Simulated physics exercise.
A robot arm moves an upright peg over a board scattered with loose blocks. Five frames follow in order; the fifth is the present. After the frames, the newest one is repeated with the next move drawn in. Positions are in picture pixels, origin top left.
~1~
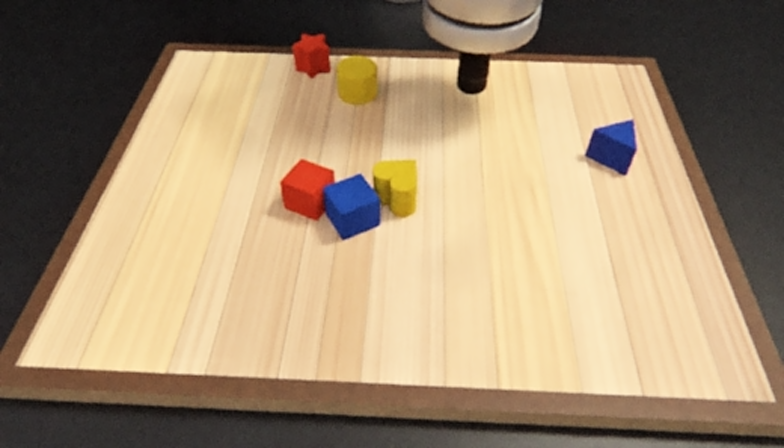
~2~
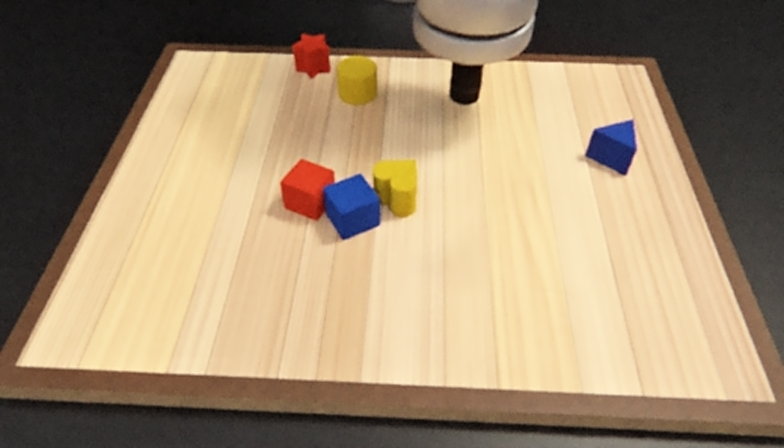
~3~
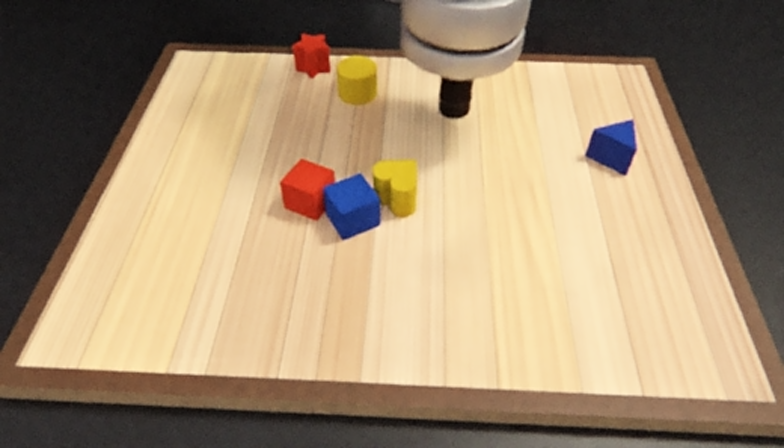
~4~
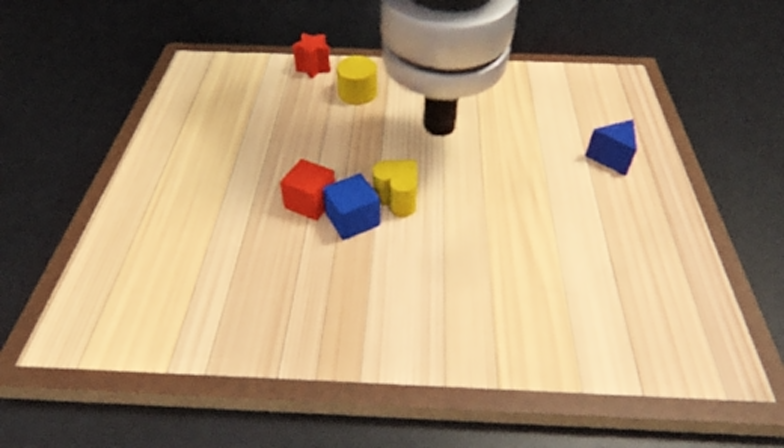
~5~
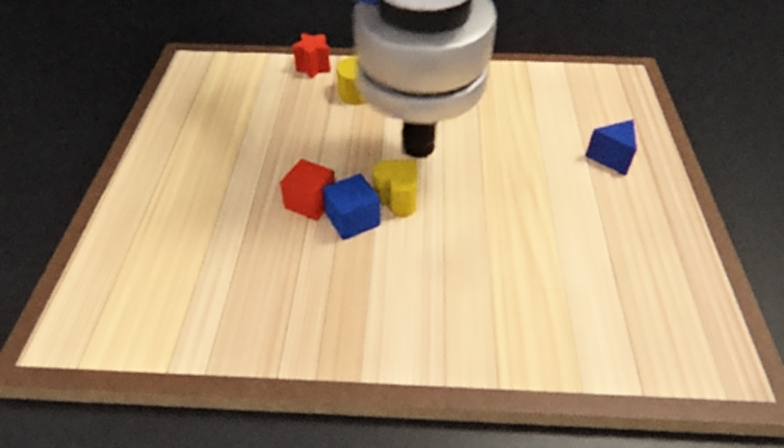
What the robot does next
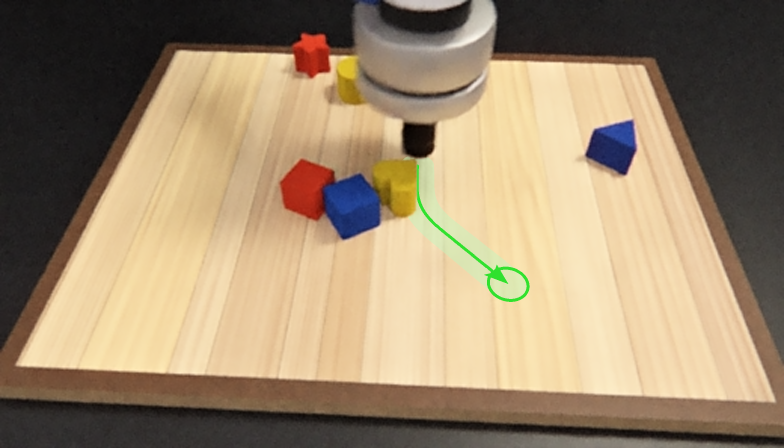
We see a robot arm move its dark upright peg down and to the left across a wooden board, drawing close to a yellow heart block beside blue and red blocks, while all the scattered blocks stay still.
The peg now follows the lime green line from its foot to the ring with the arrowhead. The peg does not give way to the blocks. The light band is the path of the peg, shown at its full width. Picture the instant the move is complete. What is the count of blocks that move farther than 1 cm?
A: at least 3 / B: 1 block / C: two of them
The answer is B.
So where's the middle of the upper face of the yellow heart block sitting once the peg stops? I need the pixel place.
I'd guess (394, 201).
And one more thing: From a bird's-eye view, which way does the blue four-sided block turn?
Viewed from above: Clockwise.
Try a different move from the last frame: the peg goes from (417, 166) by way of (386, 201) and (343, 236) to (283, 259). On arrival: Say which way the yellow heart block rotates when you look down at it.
From above, the turn goes anticlockwise.
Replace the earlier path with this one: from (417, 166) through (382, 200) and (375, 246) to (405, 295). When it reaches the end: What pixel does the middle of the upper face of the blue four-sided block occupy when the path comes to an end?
The top centre is at (323, 223).
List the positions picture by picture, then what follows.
The first frame shows tip of the peg (471, 87), middles of tops, blue four-sided block (351, 192), yellow heart block (398, 173).
The second frame shows peg (464, 97), nothing pushed.
The third frame shows peg (454, 110), nothing pushed.
The fourth frame shows peg (439, 128), nothing pushed.
The fifth frame shows peg (418, 149), blue four-sided block (351, 192), yellow heart block (398, 173).
The line goes from (417, 166) through (421, 207) and (460, 245) to (508, 284).
On the path given first. One third of the way, peg (423, 191); blue four-sided block (347, 196), turned 20° clockwise; yellow heart block (394, 198), turned 60° clockwise.
Two thirds of the way, peg (463, 229); blue four-sided block (347, 196), turned 20° clockwise; yellow heart block (394, 201), turned 65° clockwise.
At the end, peg (512, 268); blue four-sided block (347, 196), turned 20° clockwise; yellow heart block (394, 201), turned 65° clockwise.
